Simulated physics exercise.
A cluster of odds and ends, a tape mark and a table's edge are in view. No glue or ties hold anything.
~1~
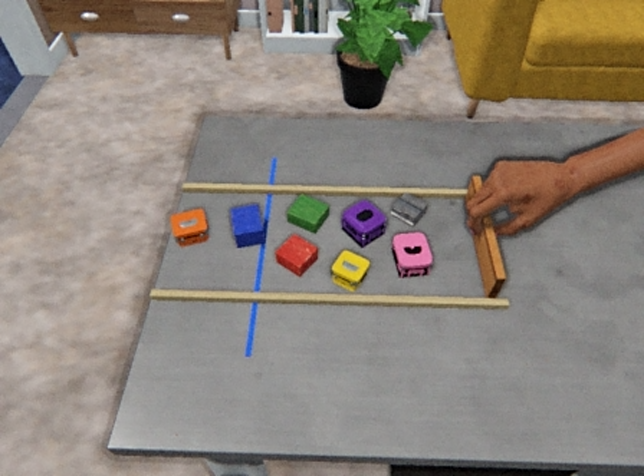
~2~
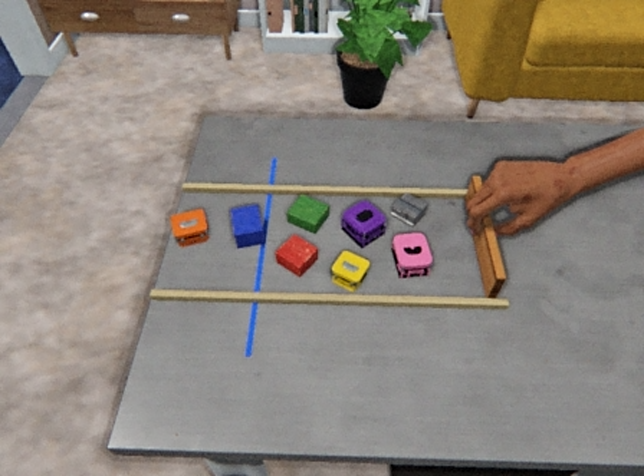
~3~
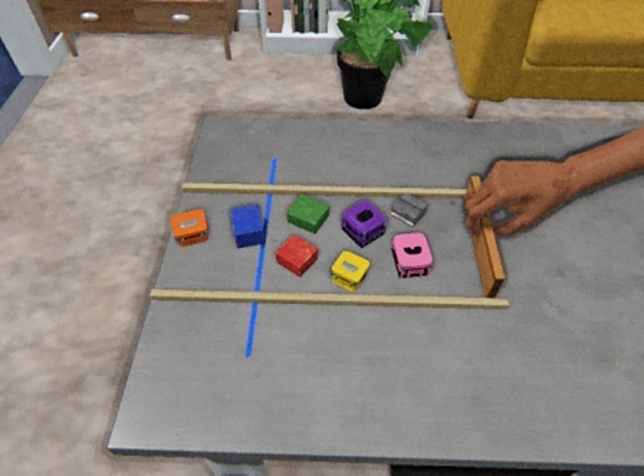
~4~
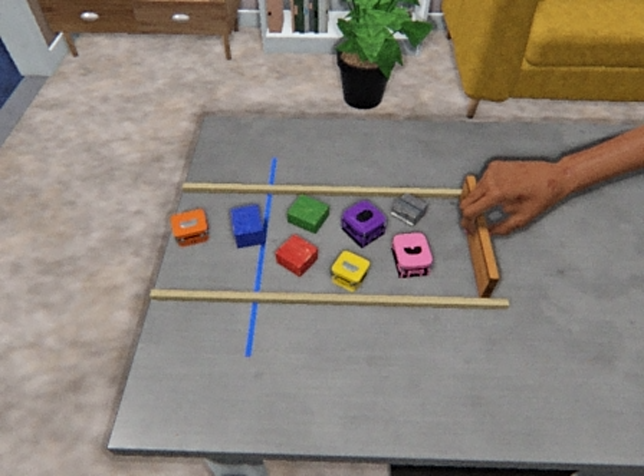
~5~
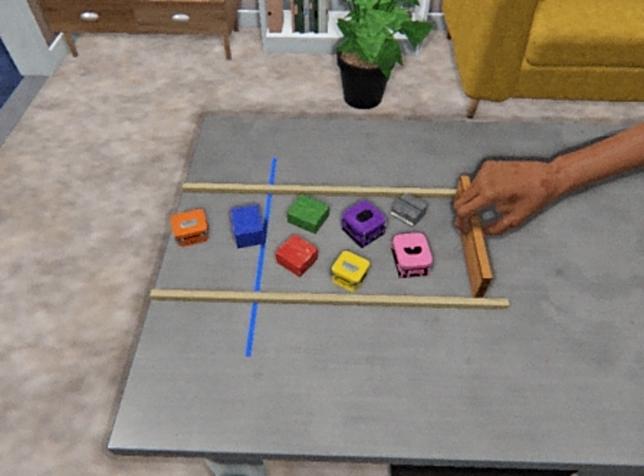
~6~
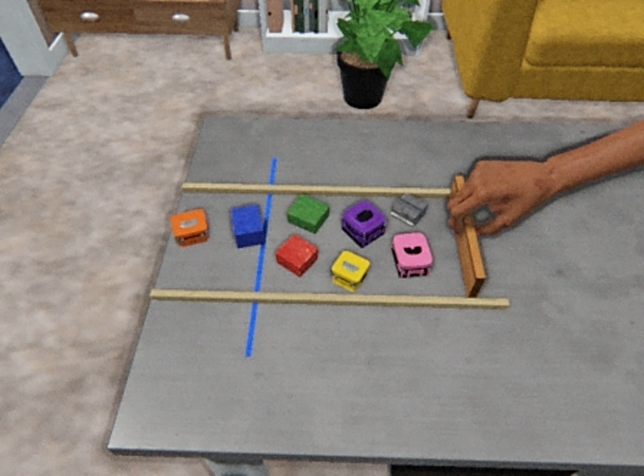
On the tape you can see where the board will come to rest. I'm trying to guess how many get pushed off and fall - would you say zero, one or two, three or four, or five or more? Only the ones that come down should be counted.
The number going over the end will be nothing at all.
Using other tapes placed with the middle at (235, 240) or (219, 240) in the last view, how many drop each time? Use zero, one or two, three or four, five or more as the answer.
First tape: One or two. Second tape: Just one or two.
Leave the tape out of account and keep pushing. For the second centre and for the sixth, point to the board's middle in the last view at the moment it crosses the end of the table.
First around (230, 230), then around (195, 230).
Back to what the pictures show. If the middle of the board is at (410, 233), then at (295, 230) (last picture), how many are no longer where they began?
At the one place 2, at the other 7.
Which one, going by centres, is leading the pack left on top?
It would be the orange case, I'd say.
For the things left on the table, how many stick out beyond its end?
Things overhanging at the end: 1.
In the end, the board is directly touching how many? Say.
The count in contact is 2.
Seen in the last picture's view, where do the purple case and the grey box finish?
Close to (235, 224); the other close to (251, 202).
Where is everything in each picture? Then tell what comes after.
Orange case (191, 229); blue block (248, 226); red block (297, 255); board (483, 235); tape (264, 241), in the first frame.
Blue block (248, 227); purple case (364, 224), in the second frame.
Red block (297, 256); yellow case (350, 272), in the third frame.
Orange case (191, 229); board (477, 234), in the fourth frame.
Blue block (248, 227); pink case (411, 256), in the fifth frame.
Orange case (191, 229); blue block (248, 227); red block (297, 256); board (465, 234); tape (264, 241), in the sixth frame.
Early on, none off yet; orange case at rest near (191, 229); blue block at rest near (248, 227); red block at rest near (297, 256).
Finally, the number that fall off is zero.
